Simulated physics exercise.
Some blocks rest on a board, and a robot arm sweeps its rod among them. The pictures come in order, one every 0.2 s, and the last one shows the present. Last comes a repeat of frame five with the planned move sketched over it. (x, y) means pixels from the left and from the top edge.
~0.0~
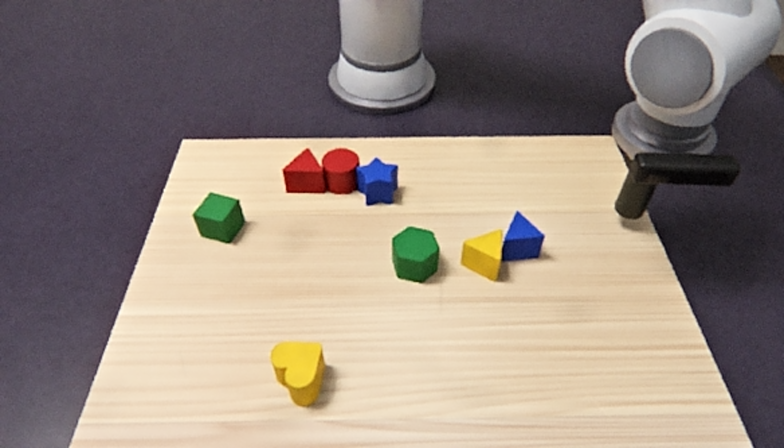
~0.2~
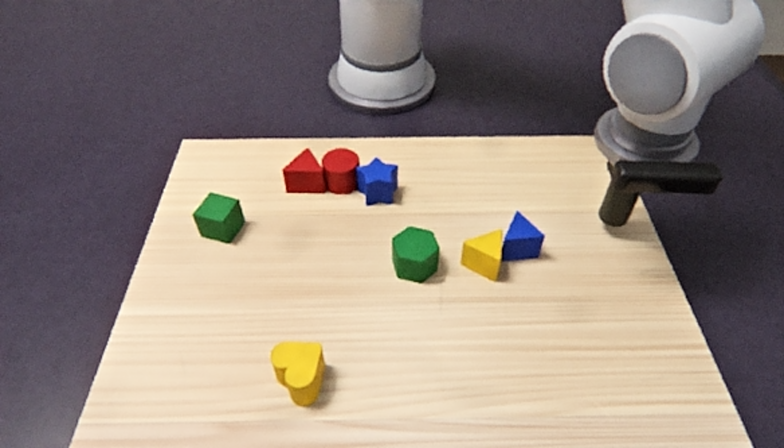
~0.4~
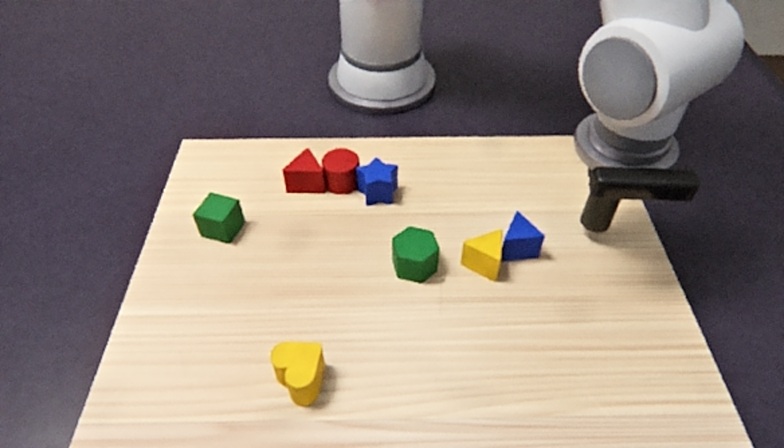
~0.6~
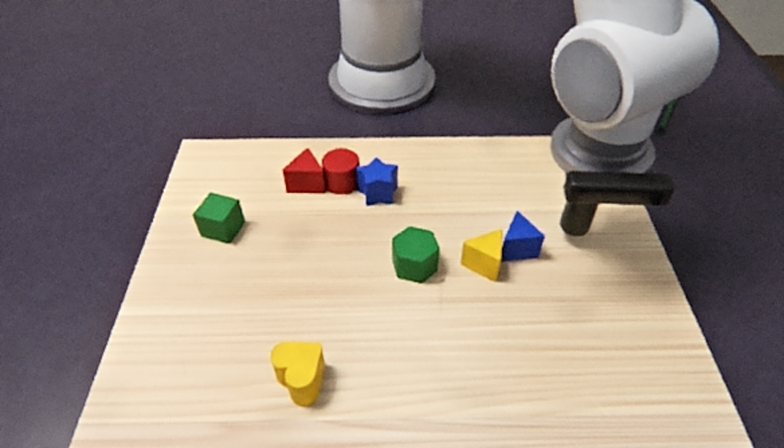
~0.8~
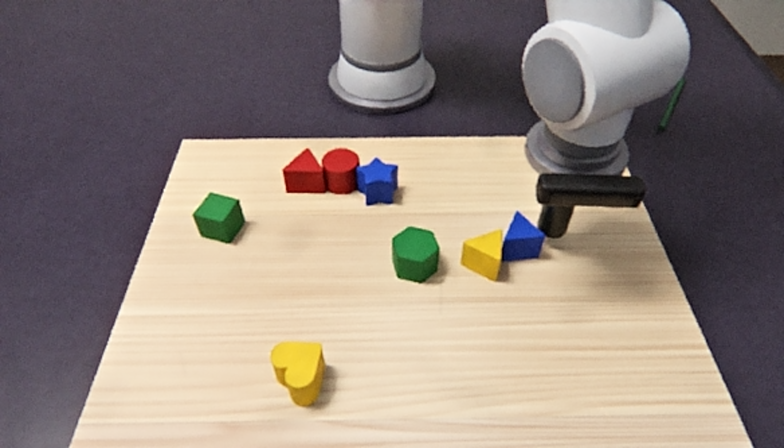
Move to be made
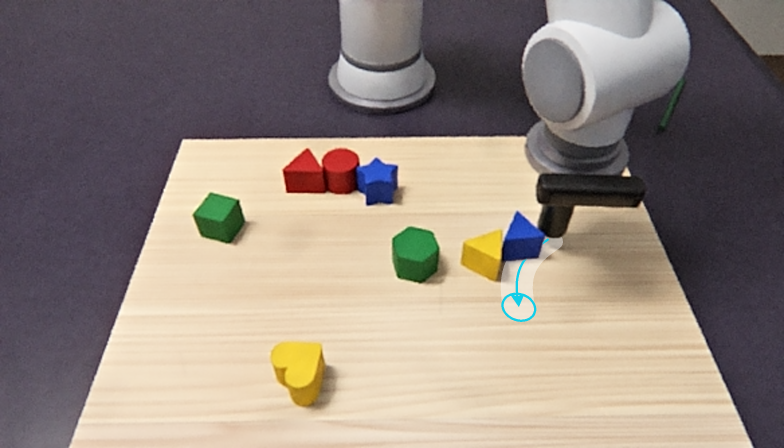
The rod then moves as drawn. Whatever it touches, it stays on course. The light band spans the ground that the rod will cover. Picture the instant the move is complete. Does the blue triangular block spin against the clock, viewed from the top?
In short: No.
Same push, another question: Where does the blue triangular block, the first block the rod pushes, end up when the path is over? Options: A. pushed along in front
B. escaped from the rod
The correct letter is B.
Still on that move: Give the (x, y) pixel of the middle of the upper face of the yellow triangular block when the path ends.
Somewhere near (461, 243).
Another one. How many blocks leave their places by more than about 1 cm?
2 blocks.
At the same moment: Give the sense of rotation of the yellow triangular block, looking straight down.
The block spins anticlockwise.
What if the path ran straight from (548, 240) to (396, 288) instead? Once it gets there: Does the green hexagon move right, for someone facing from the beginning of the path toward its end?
Short answer: Yes.
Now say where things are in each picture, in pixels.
The first picture shows rod tip at (629, 210); block tops, yellow triangular block at (488, 243); blue triangular block at (522, 228).
The second picture shows rod at (613, 217); blocks unchanged.
The third picture shows rod at (595, 222); blocks unchanged.
The fourth picture shows rod at (574, 226); blocks unchanged.
The fifth picture shows rod at (552, 228); yellow triangular block at (488, 243); blue triangular block at (522, 228).
Path on the board, from (548, 240) through (528, 256) and (517, 279) to (519, 307).
The first path, step by step. One third of the way, rod at (531, 244); yellow triangular block at (469, 245), turned 15° anticlockwise; blue triangular block at (506, 236), turned 25° clockwise.
Two thirds of the way, rod at (520, 268); yellow triangular block at (461, 243), turned 35° anticlockwise; blue triangular block at (495, 242), turned 60° clockwise.
At the end, rod at (522, 296); yellow triangular block at (461, 243), turned 35° anticlockwise; blue triangular block at (495, 242), turned 60° clockwise.
